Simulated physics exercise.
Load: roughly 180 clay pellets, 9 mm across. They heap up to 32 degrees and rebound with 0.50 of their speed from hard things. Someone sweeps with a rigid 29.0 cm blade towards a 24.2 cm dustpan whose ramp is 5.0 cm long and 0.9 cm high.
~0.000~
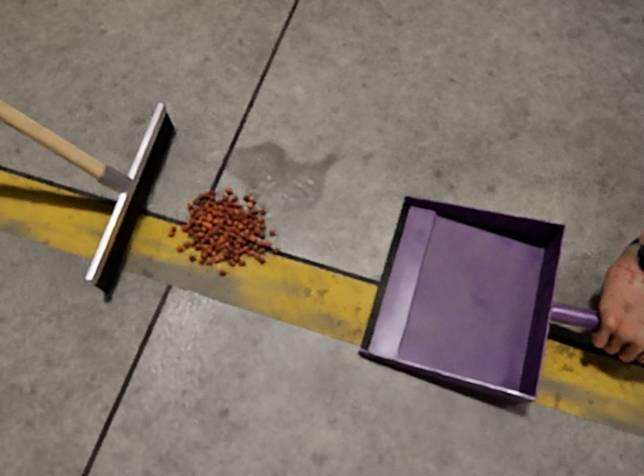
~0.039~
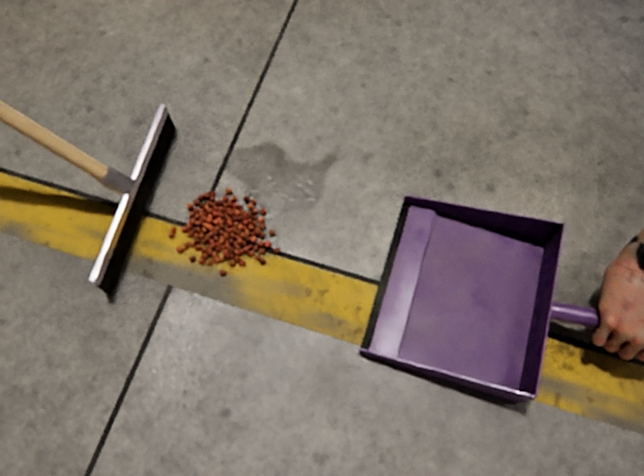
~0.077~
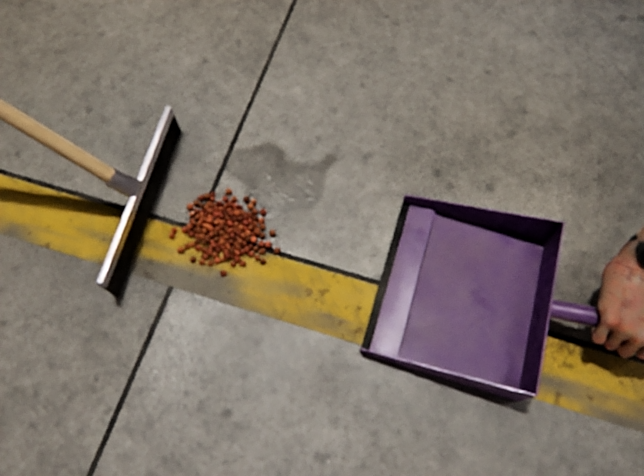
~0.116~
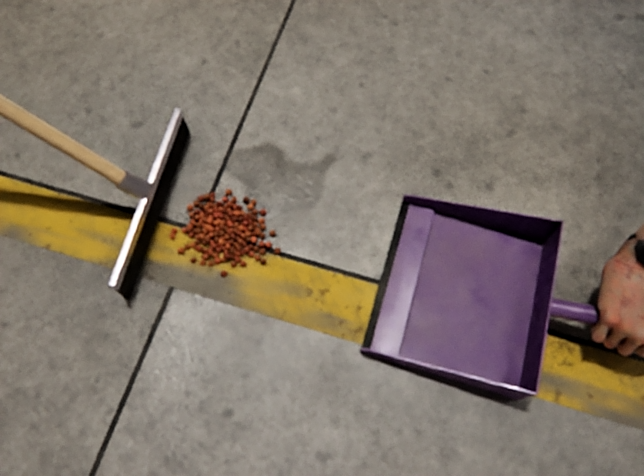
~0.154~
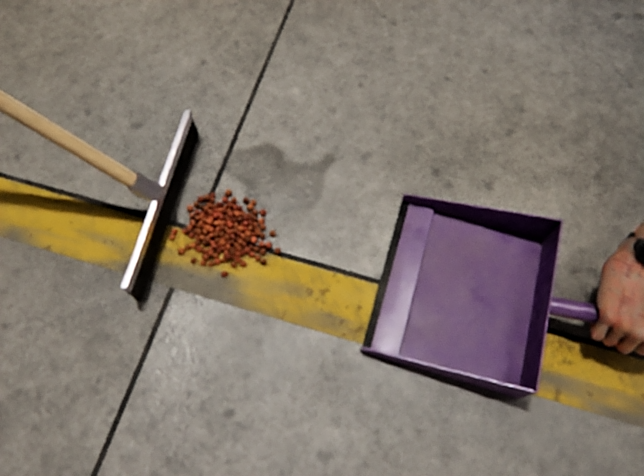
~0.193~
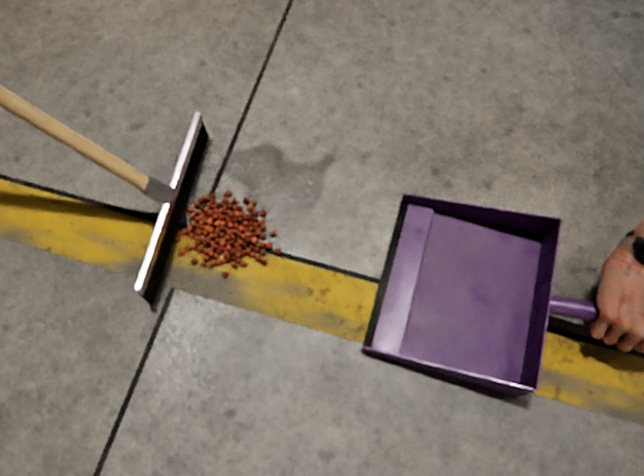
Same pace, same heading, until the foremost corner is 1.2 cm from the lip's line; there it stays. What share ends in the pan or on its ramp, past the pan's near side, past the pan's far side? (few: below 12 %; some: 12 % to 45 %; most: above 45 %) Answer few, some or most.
Pan: Most, near side: Few, far side: Few.
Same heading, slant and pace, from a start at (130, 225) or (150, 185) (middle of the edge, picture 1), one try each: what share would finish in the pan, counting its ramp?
Some 50 and 60 per cent.
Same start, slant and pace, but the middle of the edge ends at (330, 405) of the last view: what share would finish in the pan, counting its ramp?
About 5 per cent.
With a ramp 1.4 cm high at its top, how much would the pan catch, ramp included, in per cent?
In that case some 45 per cent.
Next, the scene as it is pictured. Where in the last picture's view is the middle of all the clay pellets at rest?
Around (393, 249).
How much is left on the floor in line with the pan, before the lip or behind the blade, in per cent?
Some 45 per cent.
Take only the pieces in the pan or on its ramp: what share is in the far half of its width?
About 70 per cent.
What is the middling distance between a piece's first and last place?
About 26 cm.
After 0.54 s, middle of the blade 18 cm from the lip; 0 % over the lip, far side 0 %, near side 0 %.
After 0.76 s, middle of the blade 8 cm from the lip; 0 % over the lip, far side 0 %, near side 0 %.
After 1.10 s, middle of the blade 2 cm from the lip; 50 % over the lip, far side 5 %, near side 0 %.
By 1.4 s all is still; pan 50 %, near side 0 %, far side 5 %, in front of the lip or behind the blade 45 %.
